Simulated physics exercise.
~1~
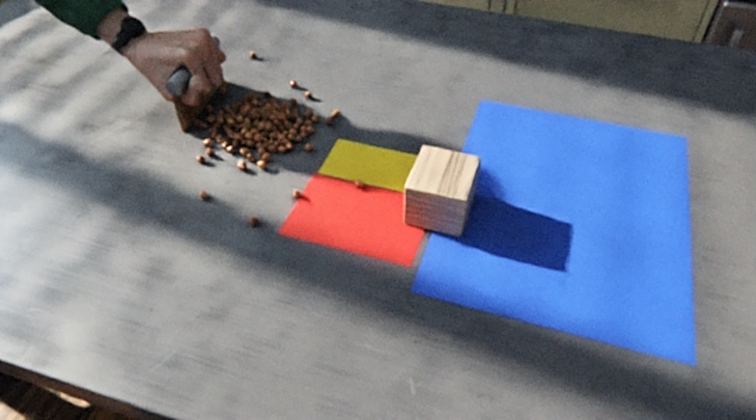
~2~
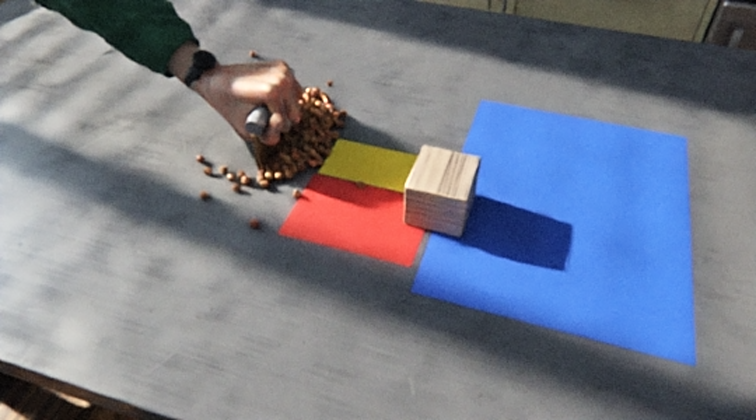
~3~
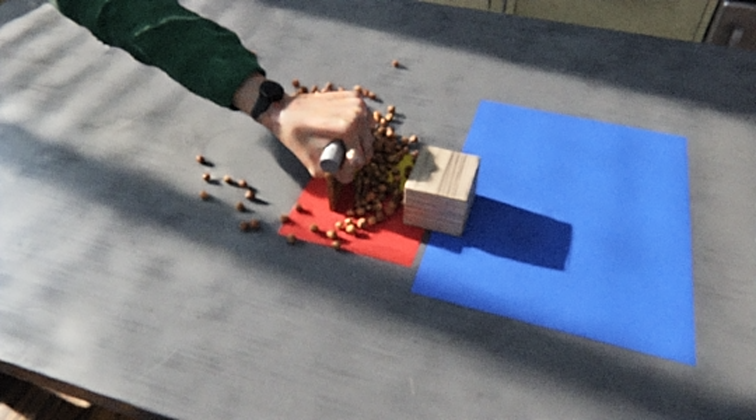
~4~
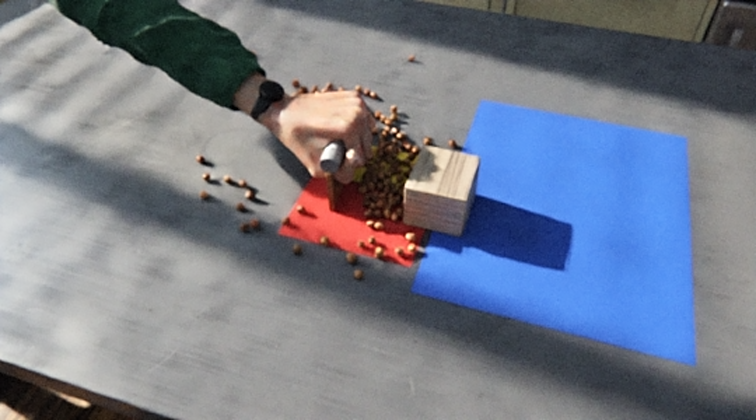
A hand pushes hazelnuts rightwards with a scraper onto red and yellow mats, then stops.
